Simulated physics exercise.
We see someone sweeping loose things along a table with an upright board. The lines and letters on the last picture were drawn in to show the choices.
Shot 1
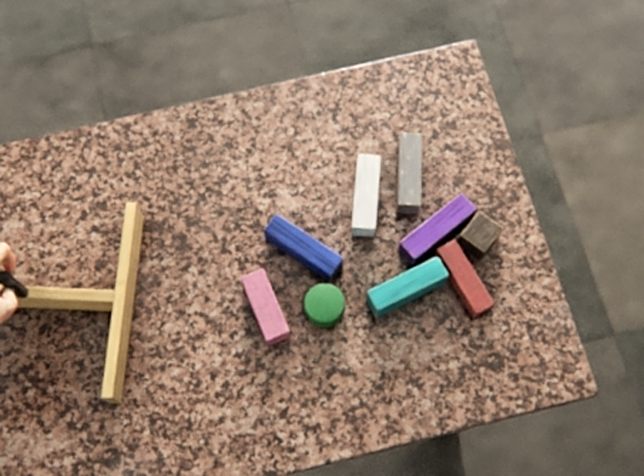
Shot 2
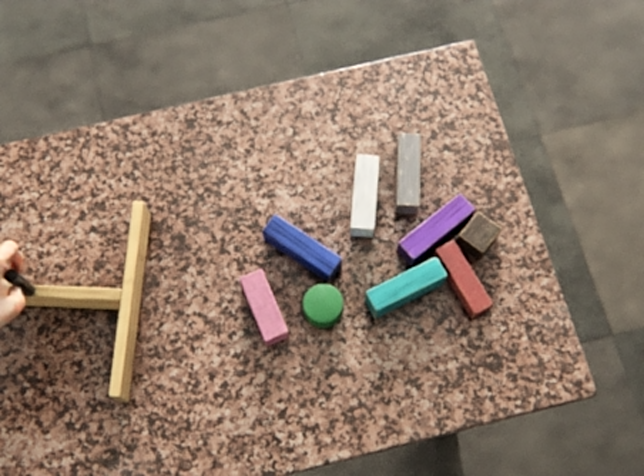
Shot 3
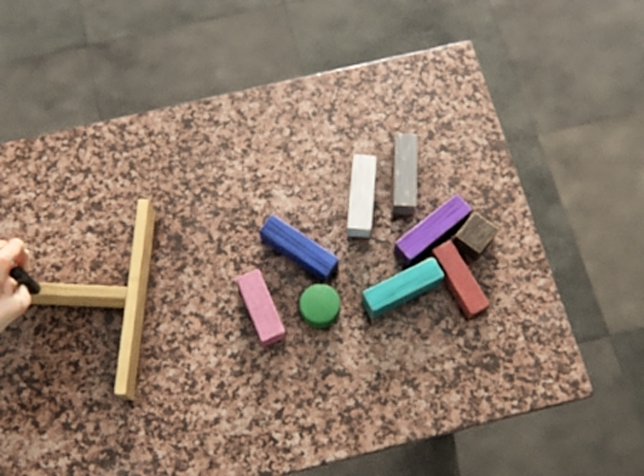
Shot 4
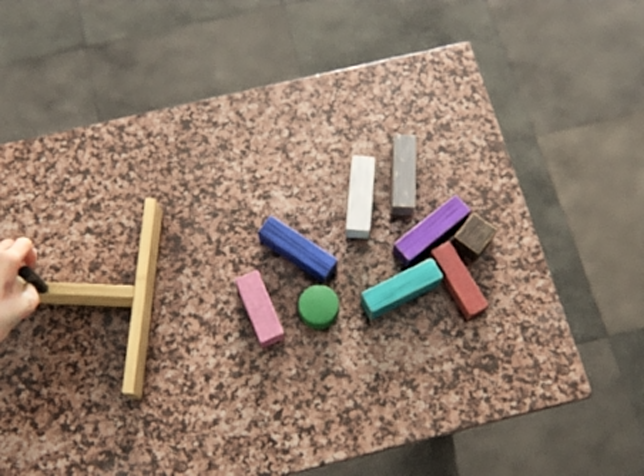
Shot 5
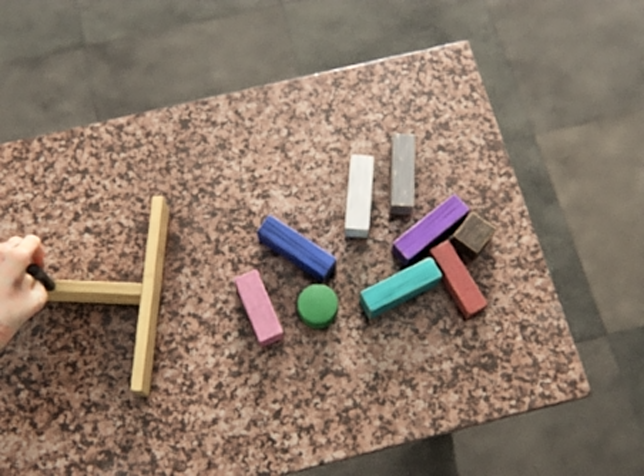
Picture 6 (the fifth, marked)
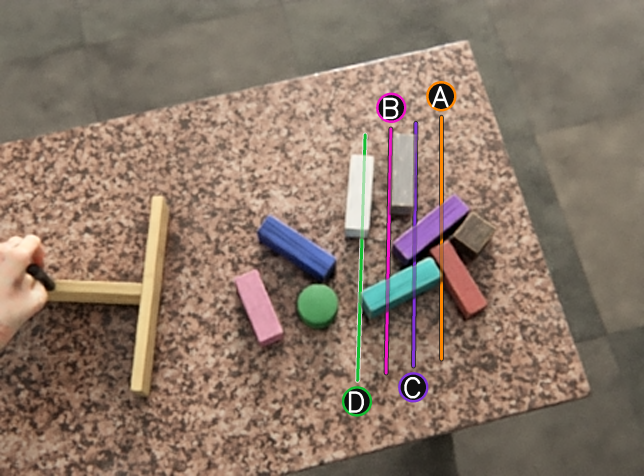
On a speckled stone tabletop, a hand at the left slowly pushed a wooden T-shaped board a short way right, toward a scattered group of coloured blocks and a green round piece, without touching them.
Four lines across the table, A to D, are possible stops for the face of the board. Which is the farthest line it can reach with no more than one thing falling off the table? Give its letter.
As far as mark A.
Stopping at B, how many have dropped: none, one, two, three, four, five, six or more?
By then, none.
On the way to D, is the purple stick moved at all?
Yes.
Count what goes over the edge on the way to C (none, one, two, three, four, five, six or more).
The count is none.
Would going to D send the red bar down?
No.
On the marked copy, A at (442, 232); B at (389, 245); C at (415, 239); D at (362, 252).
With A. Early on, board (255, 264); pink bar (272, 309); blue stick (304, 250).
Further on, board (362, 238); red bar (472, 273); purple stick (448, 222).
At the end, board (441, 219); black block (531, 222); purple stick (517, 193); none fallen.
As for the rest, B is within the limit but short; C is within the limit but short; D is within the limit but short.
